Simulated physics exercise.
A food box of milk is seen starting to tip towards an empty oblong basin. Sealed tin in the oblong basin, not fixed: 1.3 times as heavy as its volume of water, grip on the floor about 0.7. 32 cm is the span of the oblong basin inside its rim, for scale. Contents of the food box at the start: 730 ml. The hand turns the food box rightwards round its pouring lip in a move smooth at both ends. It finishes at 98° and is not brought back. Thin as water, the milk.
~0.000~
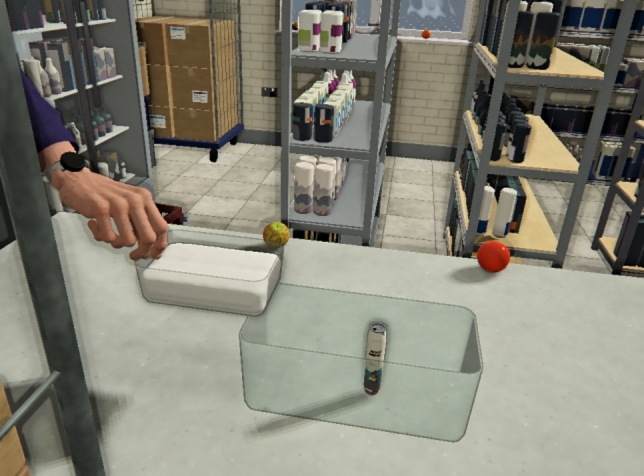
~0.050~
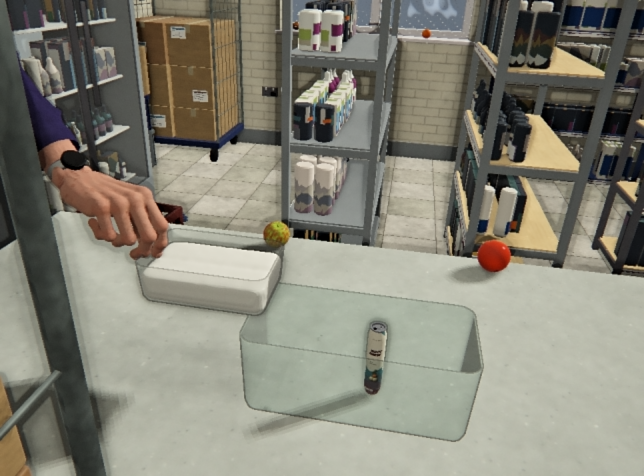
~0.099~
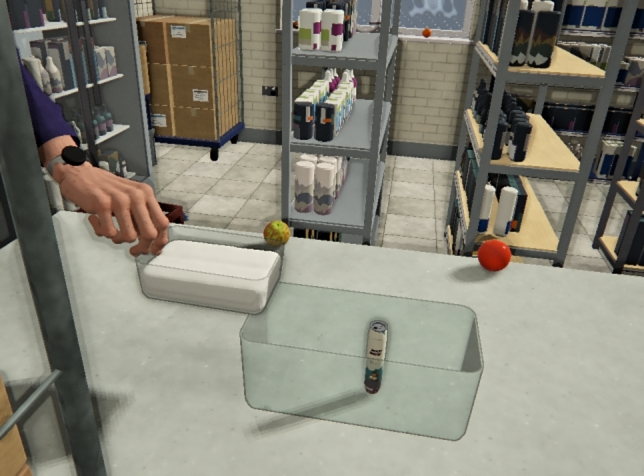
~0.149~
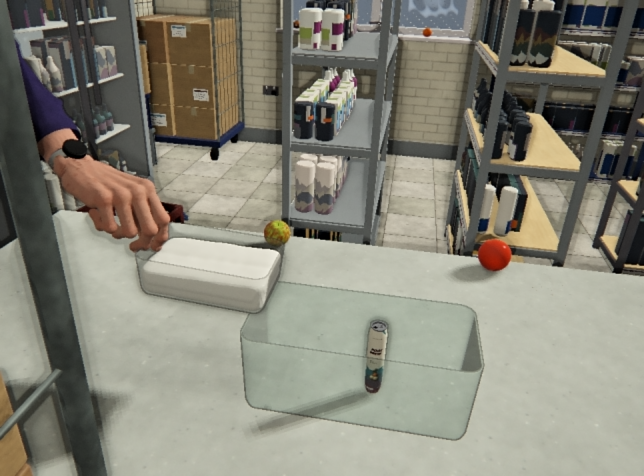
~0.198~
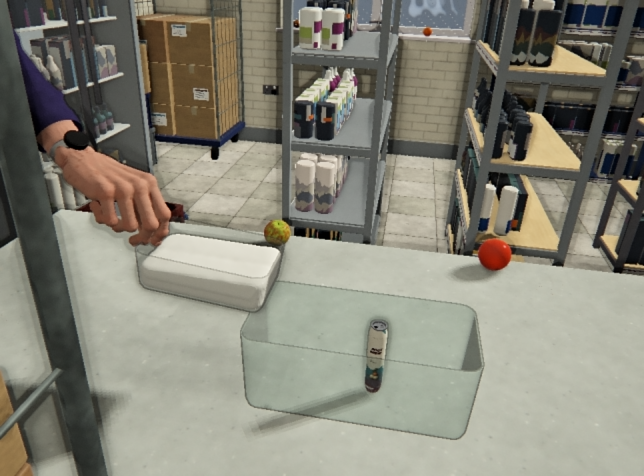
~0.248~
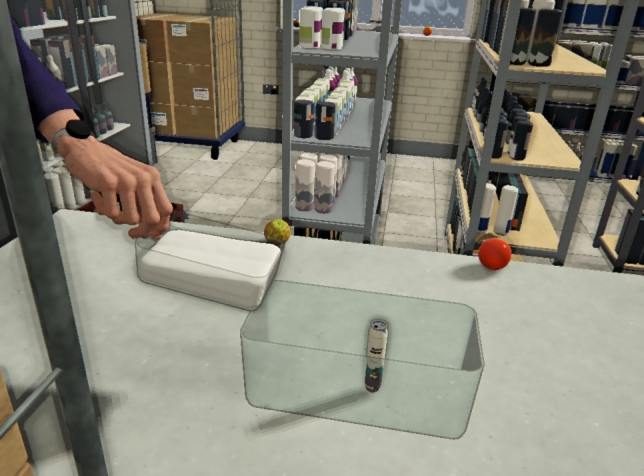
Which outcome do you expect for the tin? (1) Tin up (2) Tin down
1, tin up.
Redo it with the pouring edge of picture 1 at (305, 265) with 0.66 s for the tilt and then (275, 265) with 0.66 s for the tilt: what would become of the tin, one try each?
Trial 1 - tin tips; trial 2 - tin tips.
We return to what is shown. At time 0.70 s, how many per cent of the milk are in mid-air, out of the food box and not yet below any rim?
40 %.
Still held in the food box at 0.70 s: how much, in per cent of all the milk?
At that time about 44 in a hundred parts are still held.
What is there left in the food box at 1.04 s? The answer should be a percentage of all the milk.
What remains is about 8 percent of it all.
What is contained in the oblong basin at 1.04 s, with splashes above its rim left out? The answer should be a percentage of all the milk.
Close to 80 in a hundred.
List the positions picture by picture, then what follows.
In the first frame, it leans 0°; its right rim is at (276, 263); the milk meets the walls at (156, 257) and (274, 271); the oblong basin's rim runs from (252, 310) to (478, 340); the tin's top is at (378, 331).
In the second frame, it leans 0°; its right rim is at (276, 262); the milk meets the walls at (157, 256) and (275, 270).
In the third frame, it leans 1°; its right rim is at (276, 261); the milk meets the walls at (157, 254) and (275, 269).
In the fourth frame, it leans 3°; its right rim is at (277, 261); the milk meets the walls at (157, 251) and (275, 267).
In the fifth frame, it leans 6°; its right rim is at (277, 260); the milk meets the walls at (156, 247) and (275, 265).
In the sixth frame, it leans 9°; its right rim is at (277, 260); the milk meets the walls at (155, 243) and (275, 262).
Then, 0.70 s in, the tilt is 57° and 44 per cent is still to pour; the tin stands where it began.
Then, 1.04 s in, the tilt is 90° and 8 per cent is still to pour; the tin stands where it began.
Then, 1.39 s in, the tilt is 98° and 0 per cent is still to pour; the tin stands where it began.
Then, 1.77 s in, the tilt is 98° and 0 per cent is still to pour; the tin stands where it began.
Finally, the tin stands where it began.
